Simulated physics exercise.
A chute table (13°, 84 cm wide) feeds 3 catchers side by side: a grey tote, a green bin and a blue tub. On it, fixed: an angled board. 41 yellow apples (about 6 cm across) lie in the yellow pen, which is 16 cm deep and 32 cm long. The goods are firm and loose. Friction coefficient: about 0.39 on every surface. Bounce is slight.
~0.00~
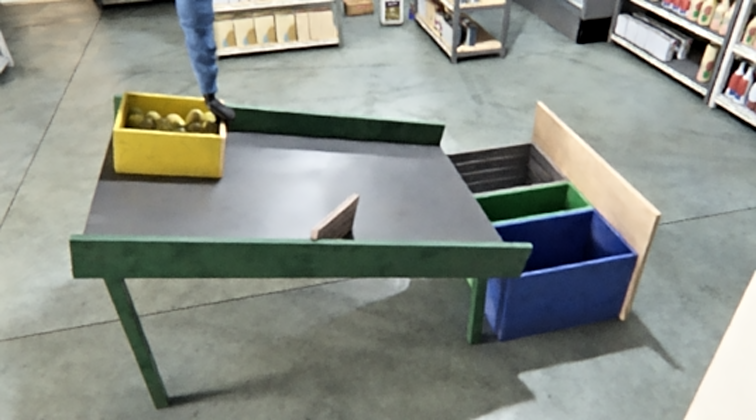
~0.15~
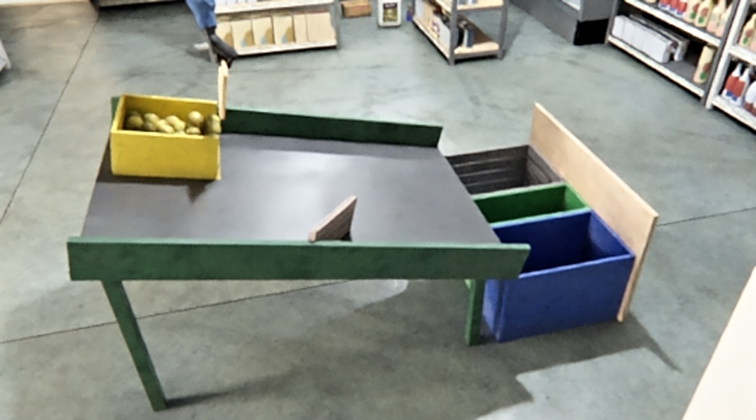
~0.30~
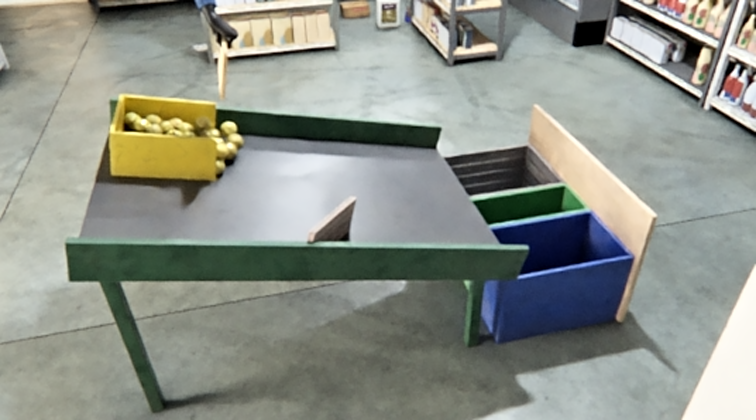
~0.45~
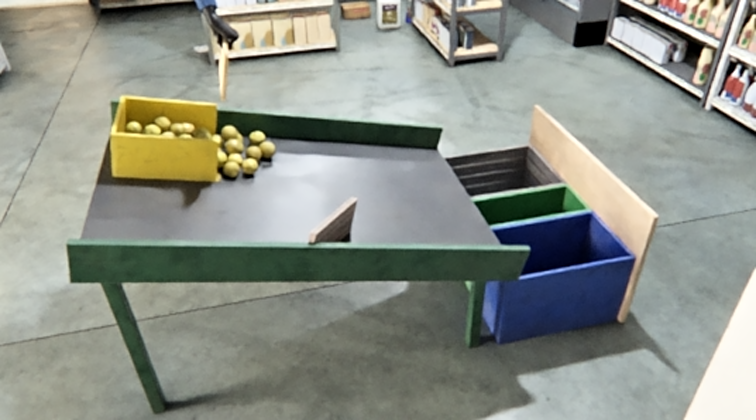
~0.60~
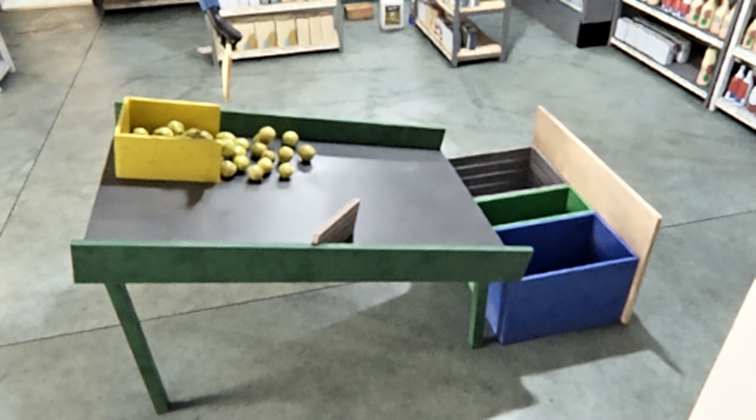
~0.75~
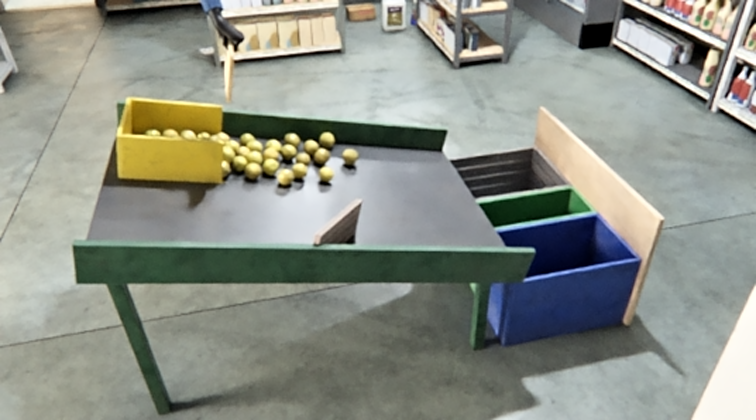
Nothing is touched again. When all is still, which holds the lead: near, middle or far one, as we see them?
Look in the farthest one, the grey tote.
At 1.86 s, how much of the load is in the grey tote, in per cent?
Some 50 per cent by then.
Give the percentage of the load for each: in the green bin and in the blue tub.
About 10 and 0 per cent.
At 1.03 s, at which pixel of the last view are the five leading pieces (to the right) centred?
Around (408, 160).
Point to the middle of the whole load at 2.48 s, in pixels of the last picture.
Near (525, 220).
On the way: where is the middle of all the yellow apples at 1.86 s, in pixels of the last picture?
Around (506, 180).
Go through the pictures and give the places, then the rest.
In the first frame (places track the rim corner closest to us here), yellow pen (118, 129); grey tote (462, 197); all still inside.
In the second frame, yellow pen (116, 131).
In the third frame, yellow pen (114, 132); 3 out, the lowest apple at (229, 151).
In the fourth frame, yellow pen (115, 134); 10 out, the lowest apple at (267, 150).
In the fifth frame, yellow pen (119, 134); 17 out, the lowest apple at (307, 153).
In the sixth frame, yellow pen (121, 135); grey tote (465, 202); 22 out, the lowest apple at (350, 157).
After 1.03 s, 10 still in the yellow pen and 31 on the slope.
After 1.37 s, 4 in the grey tote, 32 on the slope and 5 in the air.
After 1.86 s, 20 in the grey tote, 4 in the green bin, 11 on the slope and 6 in the air.
Outcome (at 2.48 s), 36 in the grey tote and 5 in the green bin.
